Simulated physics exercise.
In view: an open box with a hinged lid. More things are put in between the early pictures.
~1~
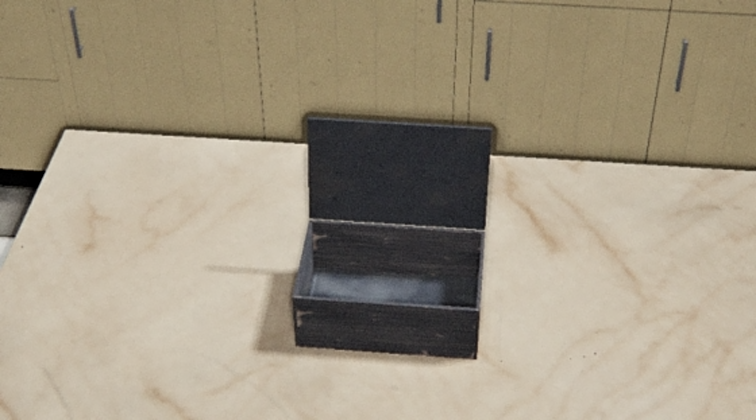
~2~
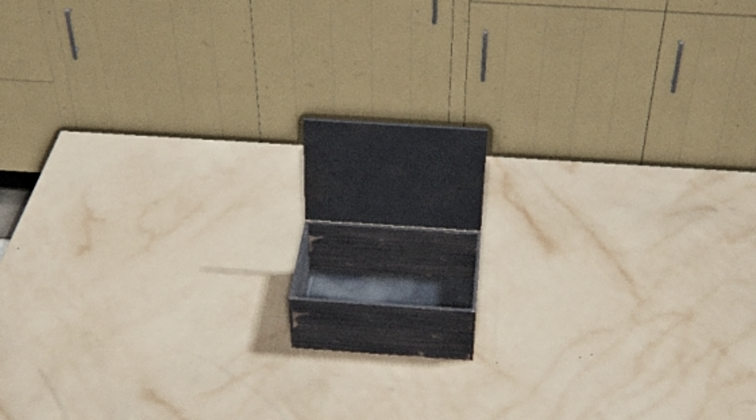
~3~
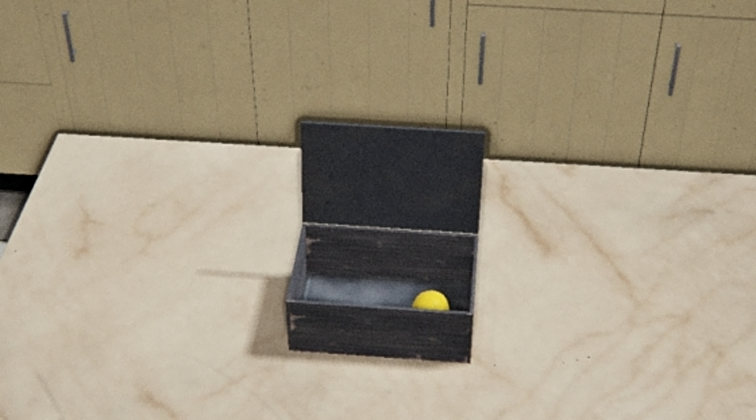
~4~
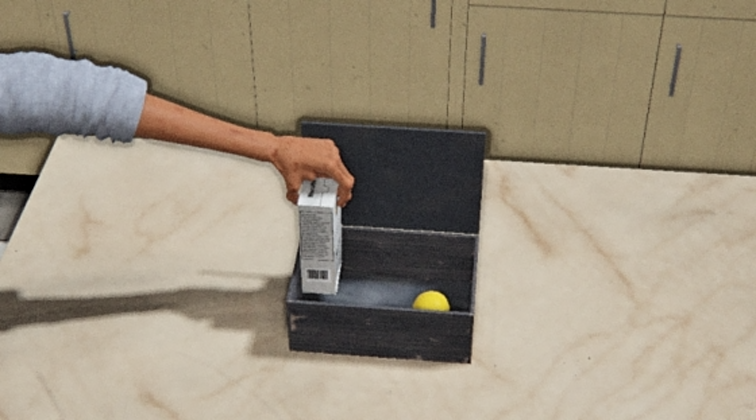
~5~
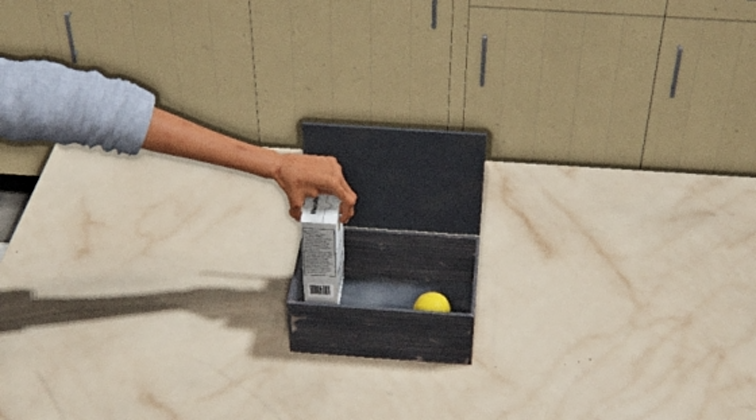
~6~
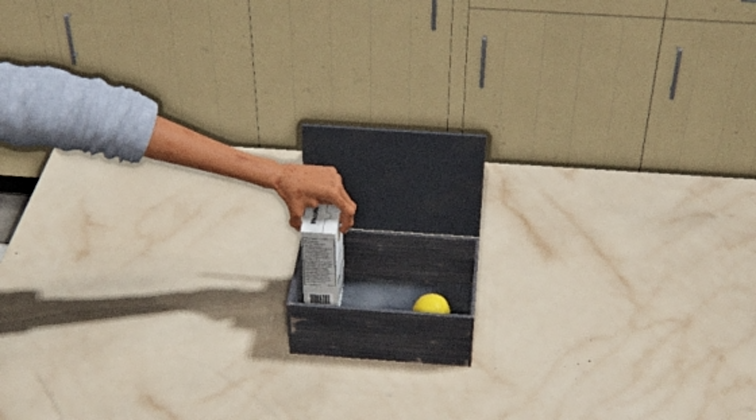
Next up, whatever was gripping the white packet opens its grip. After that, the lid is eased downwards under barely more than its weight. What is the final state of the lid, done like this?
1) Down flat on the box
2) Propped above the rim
Option 2: Propped above the rim.
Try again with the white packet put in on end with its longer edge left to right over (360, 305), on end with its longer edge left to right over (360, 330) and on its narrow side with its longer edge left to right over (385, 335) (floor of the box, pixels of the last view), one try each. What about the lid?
The lid stays partly open the first time, stays partly open the second time and goes all the way down the third time.
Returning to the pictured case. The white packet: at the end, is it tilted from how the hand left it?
Well, it ends up skewed.
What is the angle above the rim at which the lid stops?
Close to 35 degrees.
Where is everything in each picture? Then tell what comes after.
In the first picture, the last thing is not in view yet.
In the second picture, the last thing is not in view yet.
In the third picture, the last thing is not in view yet.
In the fourth picture, on its way; white packet (321, 234).
In the fifth picture, on its way; white packet (323, 249).
In the sixth picture, in place under the hand; white packet (323, 259).
Then, 1.30 s on from there, lid 78° above the rim.
Then, 2.10 s on from there, lid 53° above the rim; white packet turned 15° from how it was put near (321, 266).
In the end, lid 35° above the rim; toppled in the box, white packet; yellow lemon unmoved. At the end, from the last picture's camera, white packet near (318, 281).
